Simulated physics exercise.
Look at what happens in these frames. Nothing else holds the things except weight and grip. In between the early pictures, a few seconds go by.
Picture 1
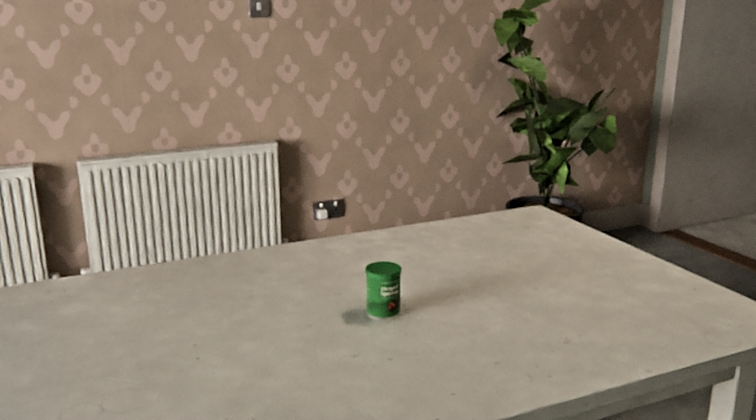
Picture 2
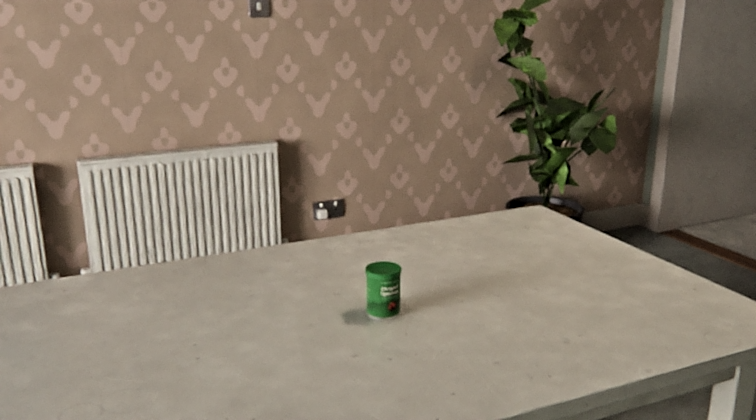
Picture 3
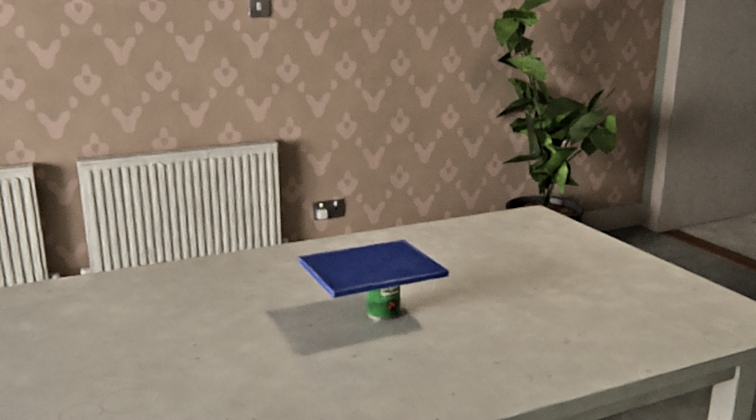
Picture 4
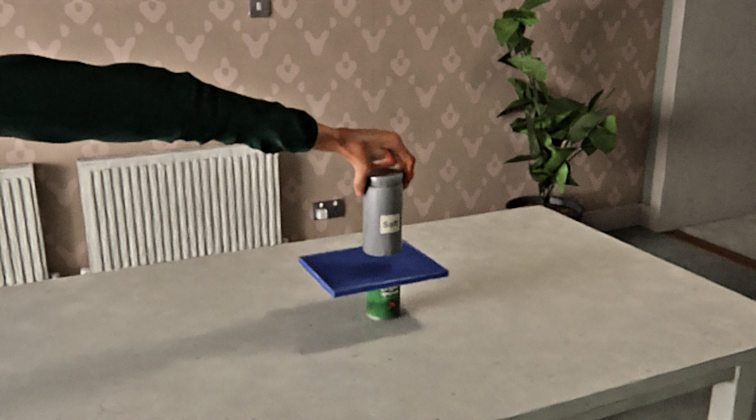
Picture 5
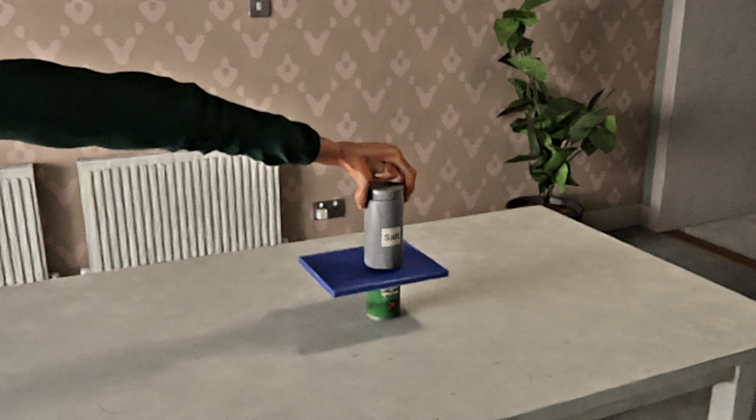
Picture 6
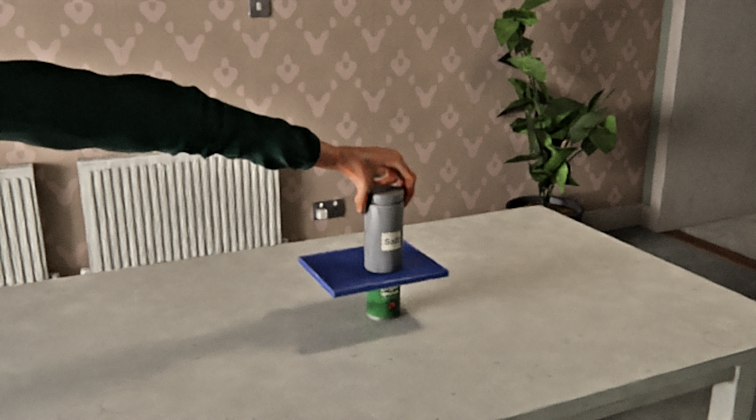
A flat blue lid appears on top of a small green tin that stands alone on a pale table. An arm in a dark sleeve then reaches in from the left, holding a grey jar above the lid, and lowers it onto the blue surface, the hand still gripping its top.
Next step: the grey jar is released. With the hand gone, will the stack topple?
No, it stays standing.
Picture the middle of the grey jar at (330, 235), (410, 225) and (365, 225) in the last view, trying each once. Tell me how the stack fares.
Topples, stands firm, stands firm.
Then, 0.30 s on from there, no change.
Then, 0.70 s on from there, grey jar resting near (384, 229).
In the end, all 3 unmoved. At the end, from the last picture's camera, grey jar near (384, 229). The stack holds.
